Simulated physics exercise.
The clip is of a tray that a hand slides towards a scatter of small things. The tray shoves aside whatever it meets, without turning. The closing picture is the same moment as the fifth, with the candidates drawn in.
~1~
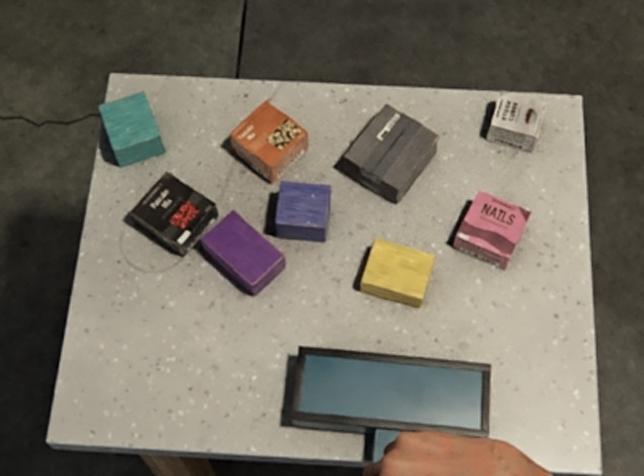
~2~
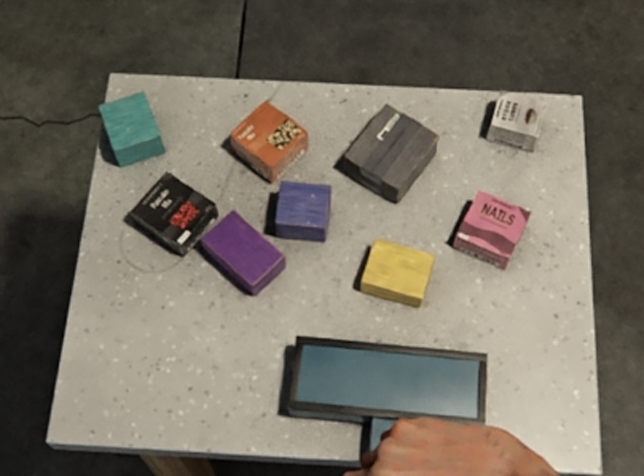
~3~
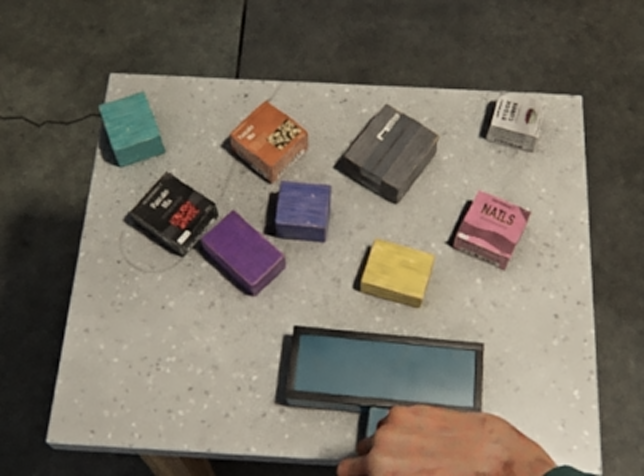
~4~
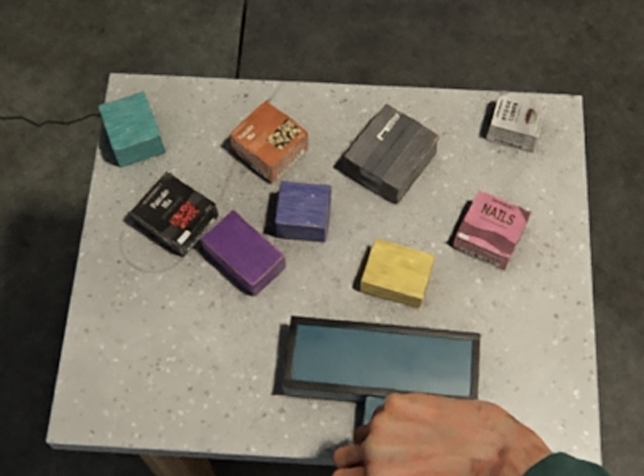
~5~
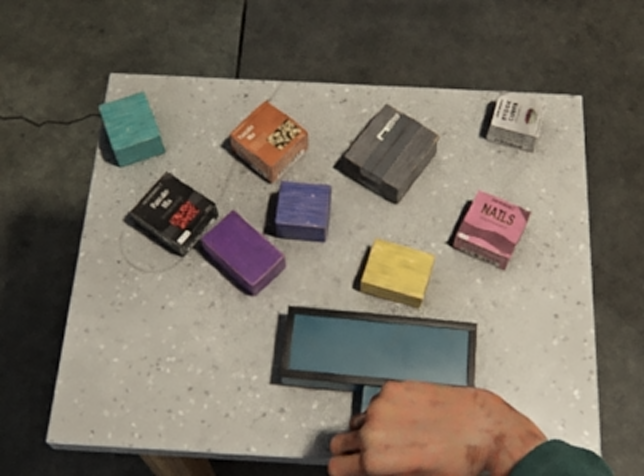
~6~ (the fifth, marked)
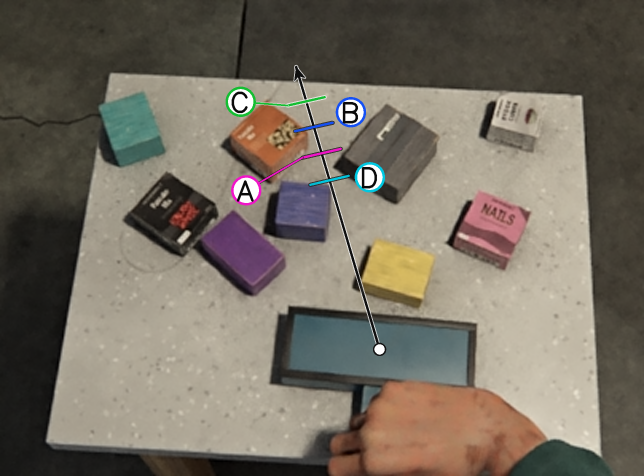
A tray with a dark frame, pushed by a hand, slid a short way up the speckled table without turning, edging closer to the scattered blocks and small boxes, which all stayed still.
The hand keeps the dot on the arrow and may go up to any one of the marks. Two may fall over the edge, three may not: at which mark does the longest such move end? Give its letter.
No farther than B.
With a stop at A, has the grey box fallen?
Yes.
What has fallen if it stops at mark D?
The grey box.
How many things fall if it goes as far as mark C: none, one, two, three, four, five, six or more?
By then, four.
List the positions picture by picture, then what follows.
The first picture shows orange packet (270, 141); grey box (391, 154); white packet (516, 121).
The second picture shows tray (389, 381); blue block (303, 211).
The third picture shows tray (386, 371); yellow block (398, 273).
The fourth picture shows tray (382, 360); purple block (244, 254).
The fifth picture shows tray (380, 350); orange packet (270, 141); grey box (391, 154); white packet (516, 121).
On the marked copy, A at (321, 153); B at (314, 127); C at (307, 101); D at (330, 180); the arrow from (380, 349) to (296, 67); the white dot at (380, 349).
With B. Early on, tray (354, 269); black packet (163, 209); purple block (229, 228).
Further on, tray (330, 191); grey box (383, 80); black packet (136, 201).
At the end, tray (315, 134); grey box over the edge; orange packet (252, 76); one fallen.
As for the rest, A is within the limit but short; C drops four; D is within the limit but short.
